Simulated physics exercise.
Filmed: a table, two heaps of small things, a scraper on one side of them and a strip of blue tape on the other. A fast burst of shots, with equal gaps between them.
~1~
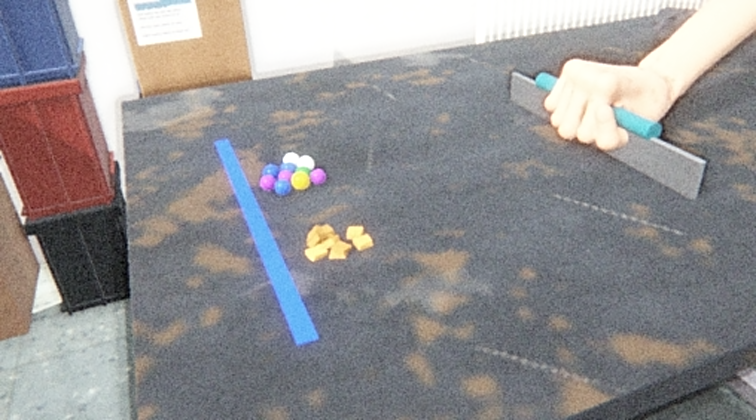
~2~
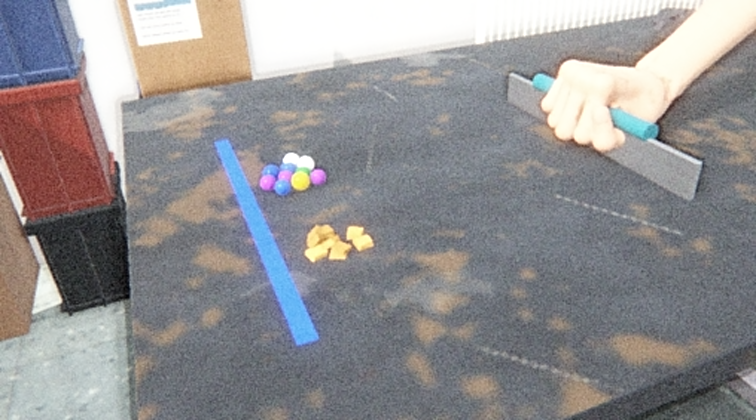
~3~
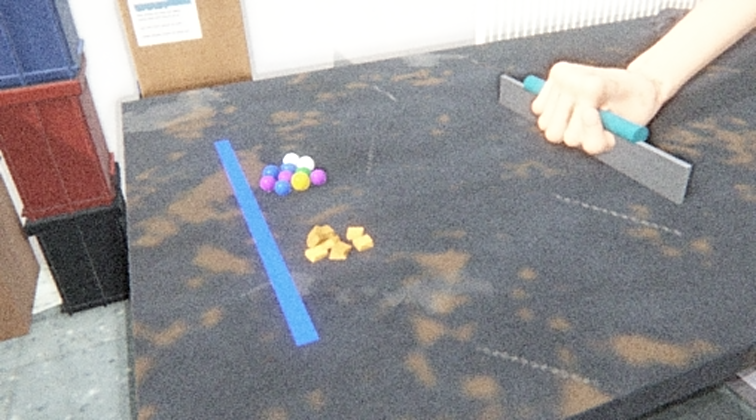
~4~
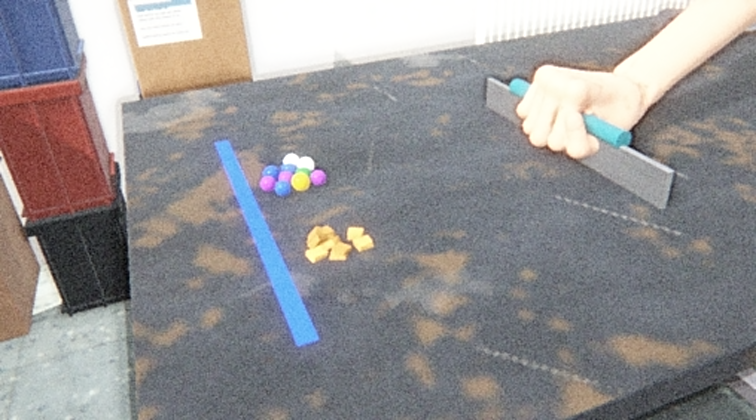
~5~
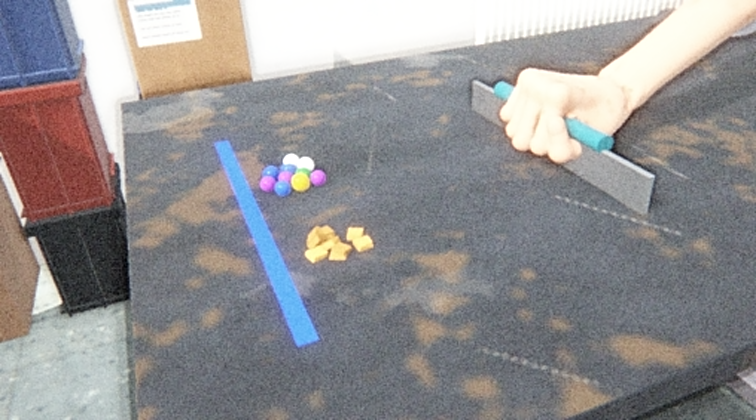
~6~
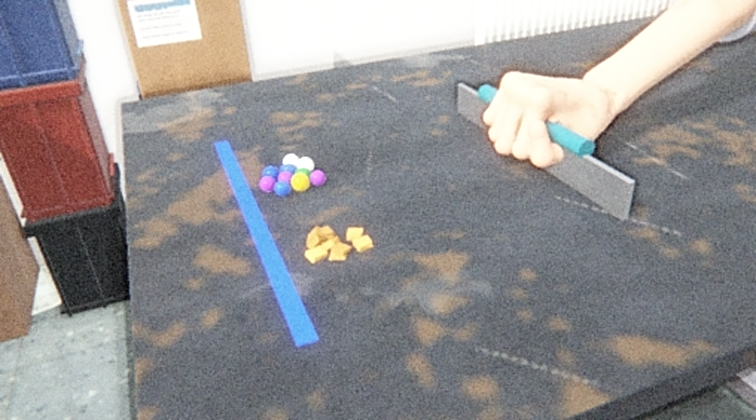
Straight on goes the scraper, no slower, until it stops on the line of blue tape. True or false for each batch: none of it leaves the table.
Front batch: True. Back batch: False.
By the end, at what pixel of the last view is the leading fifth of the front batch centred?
That fifth finishes close to (217, 277).
Then, 0.45 s past the last view, scraper still moving, near (389, 153); front batch all on the table, its front near (317, 254); back batch all on the table, its front near (268, 184).
Then, 0.91 s past the last view, scraper stopped at the blue tape; front batch all on the table, its front near (222, 284); back batch all on the table, its front near (178, 206).
Then, 1.19 s past the last view, scraper stopped at the blue tape; front batch all on the table, its front near (215, 274); back batch about a third over the edge.
Finally, scraper stopped at the blue tape; front batch all on the table, its front near (215, 274); back batch all over the edge.
